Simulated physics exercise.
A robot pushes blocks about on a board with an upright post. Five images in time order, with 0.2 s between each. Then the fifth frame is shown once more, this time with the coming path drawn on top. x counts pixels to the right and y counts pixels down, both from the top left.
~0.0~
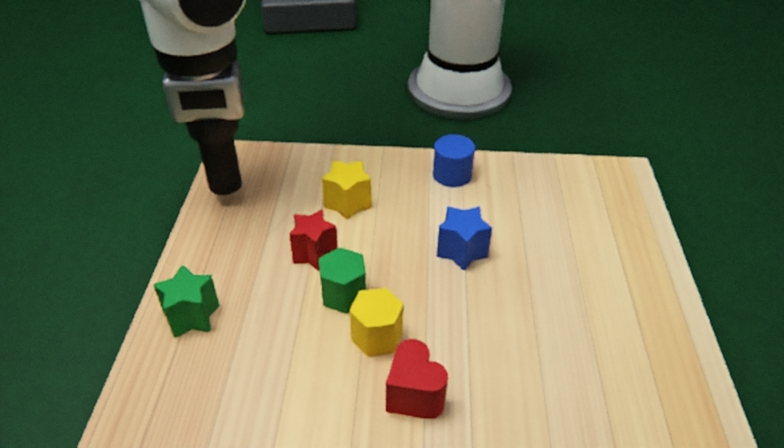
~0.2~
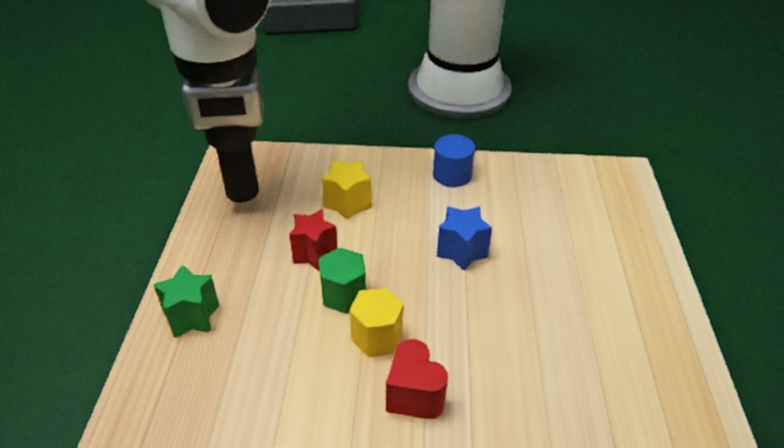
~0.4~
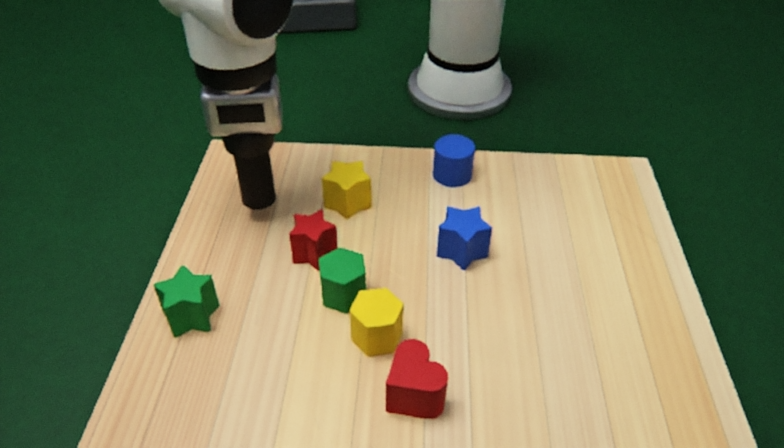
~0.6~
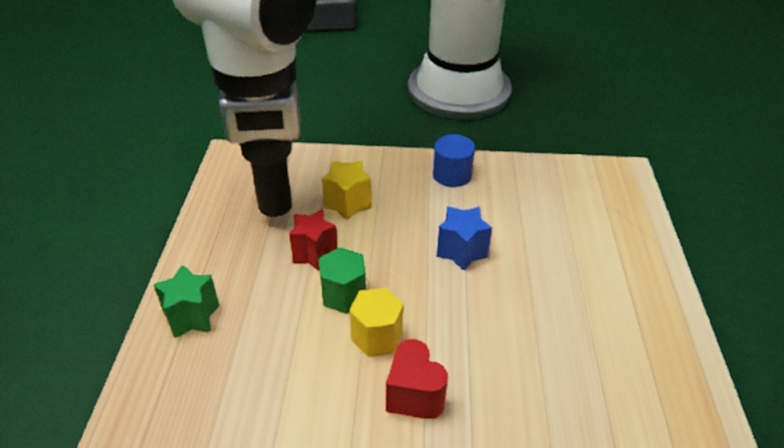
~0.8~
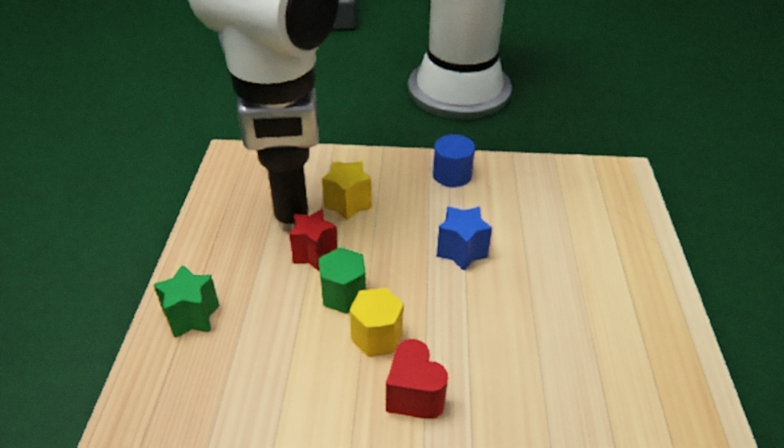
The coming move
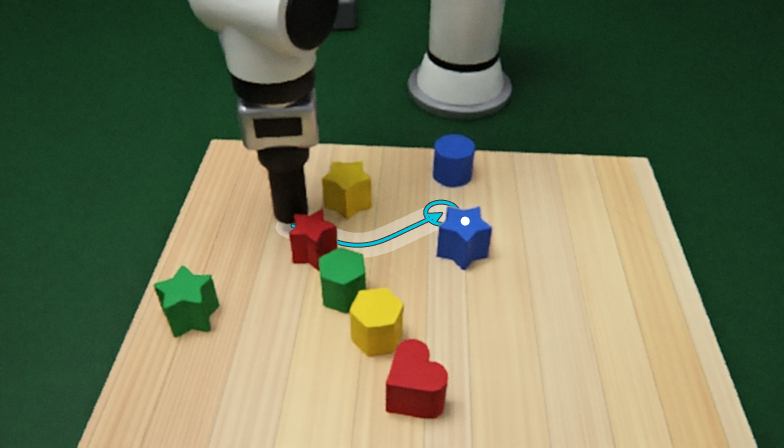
A robot arm moves its black post rightward across the board to beside the red star.
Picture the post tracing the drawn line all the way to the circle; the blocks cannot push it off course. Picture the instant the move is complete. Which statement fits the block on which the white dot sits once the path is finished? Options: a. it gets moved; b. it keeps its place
b - it keeps its place.
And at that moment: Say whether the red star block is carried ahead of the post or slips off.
The post loses it on the way.
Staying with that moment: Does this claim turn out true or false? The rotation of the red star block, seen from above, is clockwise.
It is true.
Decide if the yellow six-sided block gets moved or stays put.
The yellow six-sided block is left alone.
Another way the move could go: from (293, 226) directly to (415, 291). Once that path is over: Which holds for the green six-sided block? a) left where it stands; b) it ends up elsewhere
Answer: B.
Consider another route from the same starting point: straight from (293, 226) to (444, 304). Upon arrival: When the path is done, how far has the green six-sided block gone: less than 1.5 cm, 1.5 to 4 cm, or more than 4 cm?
Its final spot will lie 1.5 to 4 cm from the current one.
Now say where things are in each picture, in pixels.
The first frame shows post tip (226, 185); block tops, red star block (312, 224); yellow six-sided block (377, 307); blue star block (465, 221).
The second frame shows post (243, 192); blocks unchanged.
The third frame shows post (259, 199); blocks unchanged.
The fourth frame shows post (275, 206); blocks unchanged.
The fifth frame shows post (291, 213); red star block (312, 224); yellow six-sided block (377, 307); blue star block (465, 221).
Path on the board, from (293, 226) by way of (343, 244) and (397, 234) to (442, 213); the dot is on the blue star block.
The first path, step by step. One third of the way, post (343, 231); red star block (323, 235), turned 40° clockwise.
Two thirds of the way, post (397, 221); red star block (324, 235), turned 45° clockwise.
At the end, post (443, 200); red star block (324, 235), turned 45° clockwise; yellow six-sided block in place; blue star block in place.
